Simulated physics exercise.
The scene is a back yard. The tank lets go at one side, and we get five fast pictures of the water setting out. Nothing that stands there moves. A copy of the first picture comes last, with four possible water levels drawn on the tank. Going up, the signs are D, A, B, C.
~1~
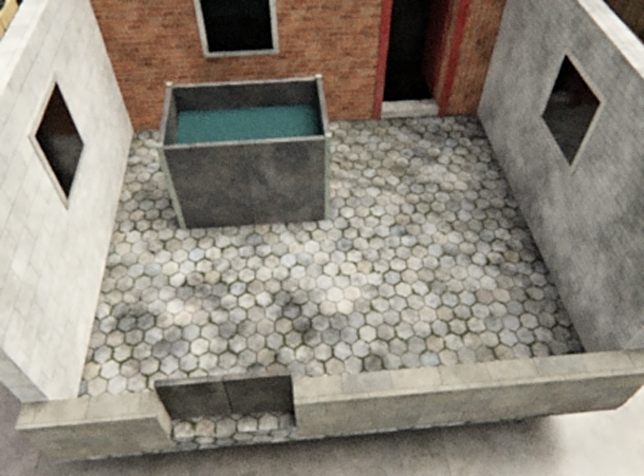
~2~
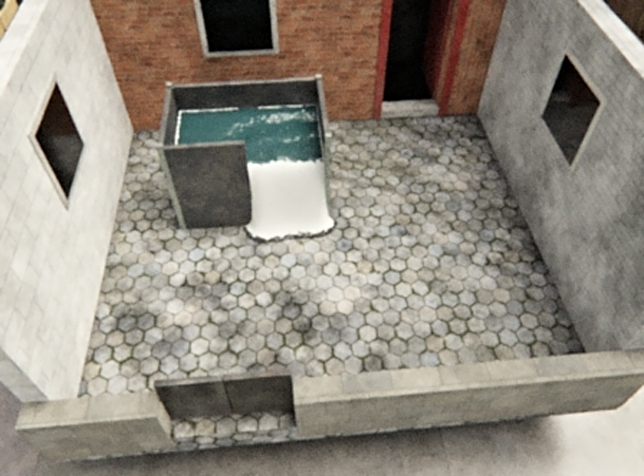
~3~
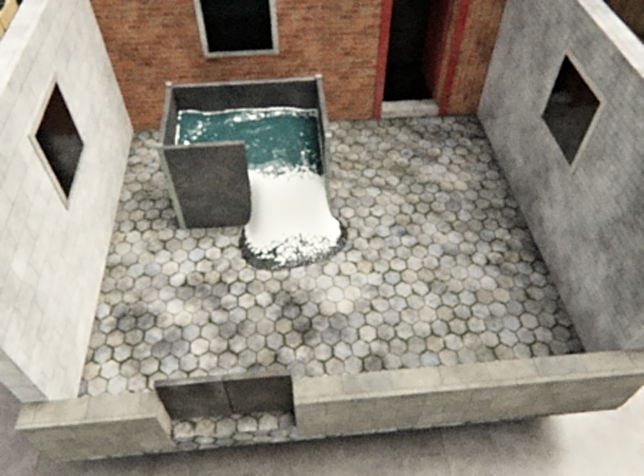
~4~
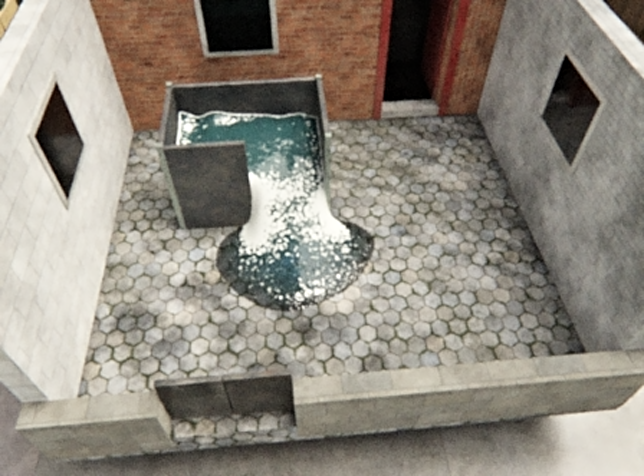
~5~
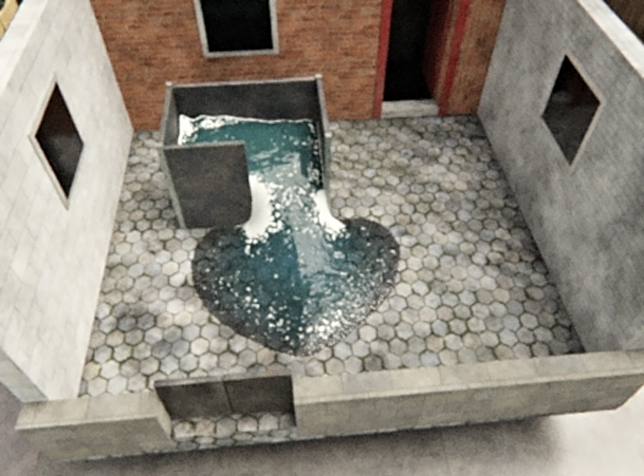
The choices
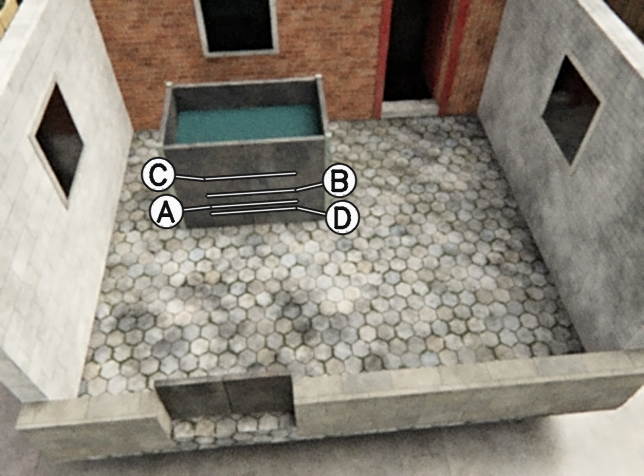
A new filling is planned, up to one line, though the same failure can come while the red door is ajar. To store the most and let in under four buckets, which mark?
Line C just does it.
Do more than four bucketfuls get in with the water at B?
No.
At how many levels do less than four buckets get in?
All of them.
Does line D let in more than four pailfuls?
No, not at all.
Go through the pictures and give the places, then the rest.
The first frame shows water in the tank at rest, its middle at (248, 134); foot of the red doorway at (409, 116); shut gate at (226, 382).
In the second frame, 1 % of the ground under water, visible out to (253, 234).
In the third frame, 4 % of the ground under water, visible out to (263, 264).
In the fourth frame, 8 % of the ground under water, visible out to (286, 305).
In the fifth frame, 16 % of the ground under water, visible out to (337, 323).
In white, A at (253, 204); B at (252, 192); C at (249, 176); D at (254, 210); from the bottom up D, A, B, C.
If A is chosen, nothing gets over.
If B is chosen, nothing gets over.
If C is chosen, a splash gets over, under a bucket.
If D is chosen, nothing gets over.
